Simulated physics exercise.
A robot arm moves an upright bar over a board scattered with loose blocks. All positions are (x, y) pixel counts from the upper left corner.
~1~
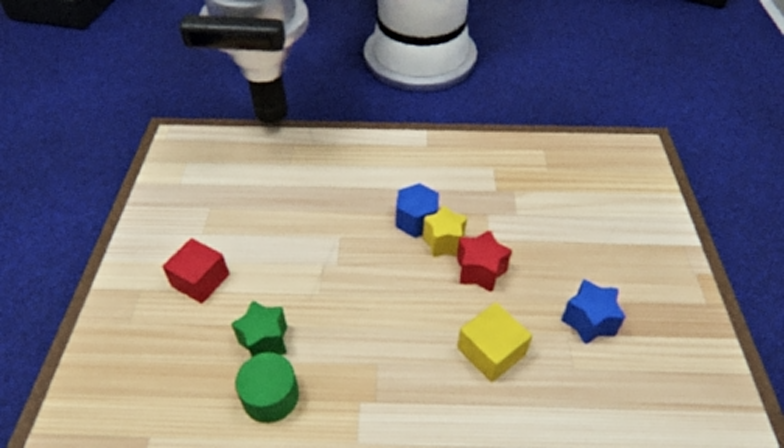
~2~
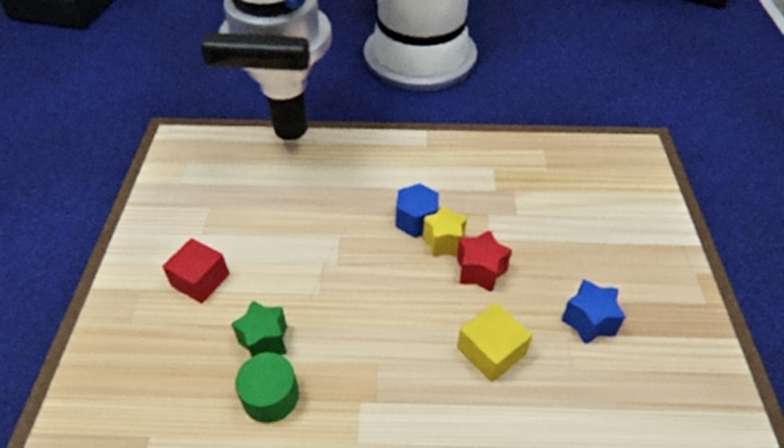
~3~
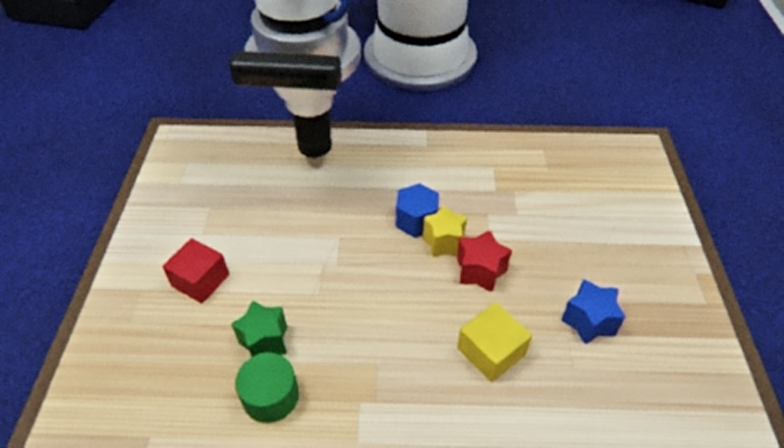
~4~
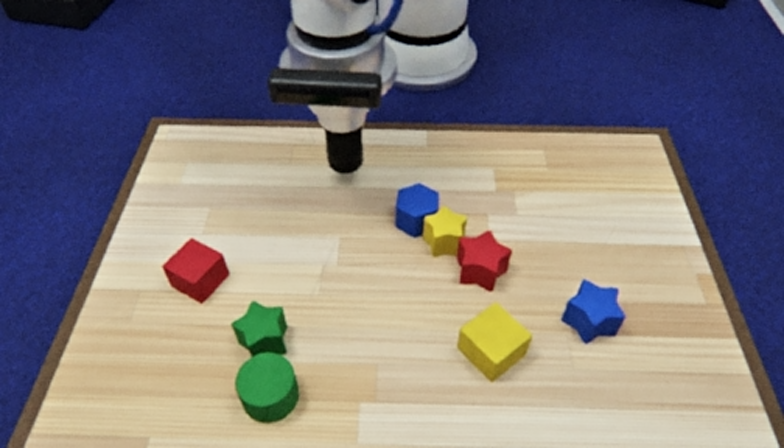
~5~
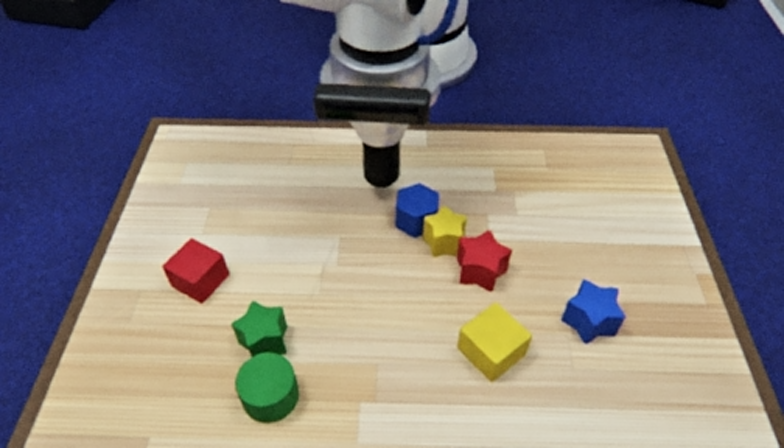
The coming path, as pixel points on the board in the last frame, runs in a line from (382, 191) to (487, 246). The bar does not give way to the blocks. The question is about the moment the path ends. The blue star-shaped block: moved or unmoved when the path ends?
Stays where it is.
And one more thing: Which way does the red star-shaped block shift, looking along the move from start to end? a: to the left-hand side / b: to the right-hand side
(b)
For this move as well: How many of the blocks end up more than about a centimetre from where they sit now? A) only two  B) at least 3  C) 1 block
Letter B.
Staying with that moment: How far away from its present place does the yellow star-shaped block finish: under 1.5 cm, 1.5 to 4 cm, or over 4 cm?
Overall it shifts more than 4 cm.
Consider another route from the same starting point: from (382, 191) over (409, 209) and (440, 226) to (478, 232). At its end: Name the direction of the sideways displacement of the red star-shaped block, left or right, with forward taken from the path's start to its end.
With start-to-end as forward, it shifts right.
The first path, step by step. One third of the way, bar at (417, 193); blue hexagonal block at (439, 213); yellow star-shaped block at (464, 239); red star-shaped block at (497, 263), turned 25° anticlockwise.
Two thirds of the way, bar at (453, 212); blue hexagonal block at (471, 236), turned 15° clockwise; yellow star-shaped block at (492, 266), turned 20° clockwise; red star-shaped block at (524, 293), turned 30° anticlockwise.
At the end, bar at (490, 231); blue hexagonal block at (501, 258), turned 25° clockwise; yellow star-shaped block at (518, 292), turned 25° clockwise; red star-shaped block at (551, 323), turned 25° anticlockwise; blue star-shaped block unmoved.
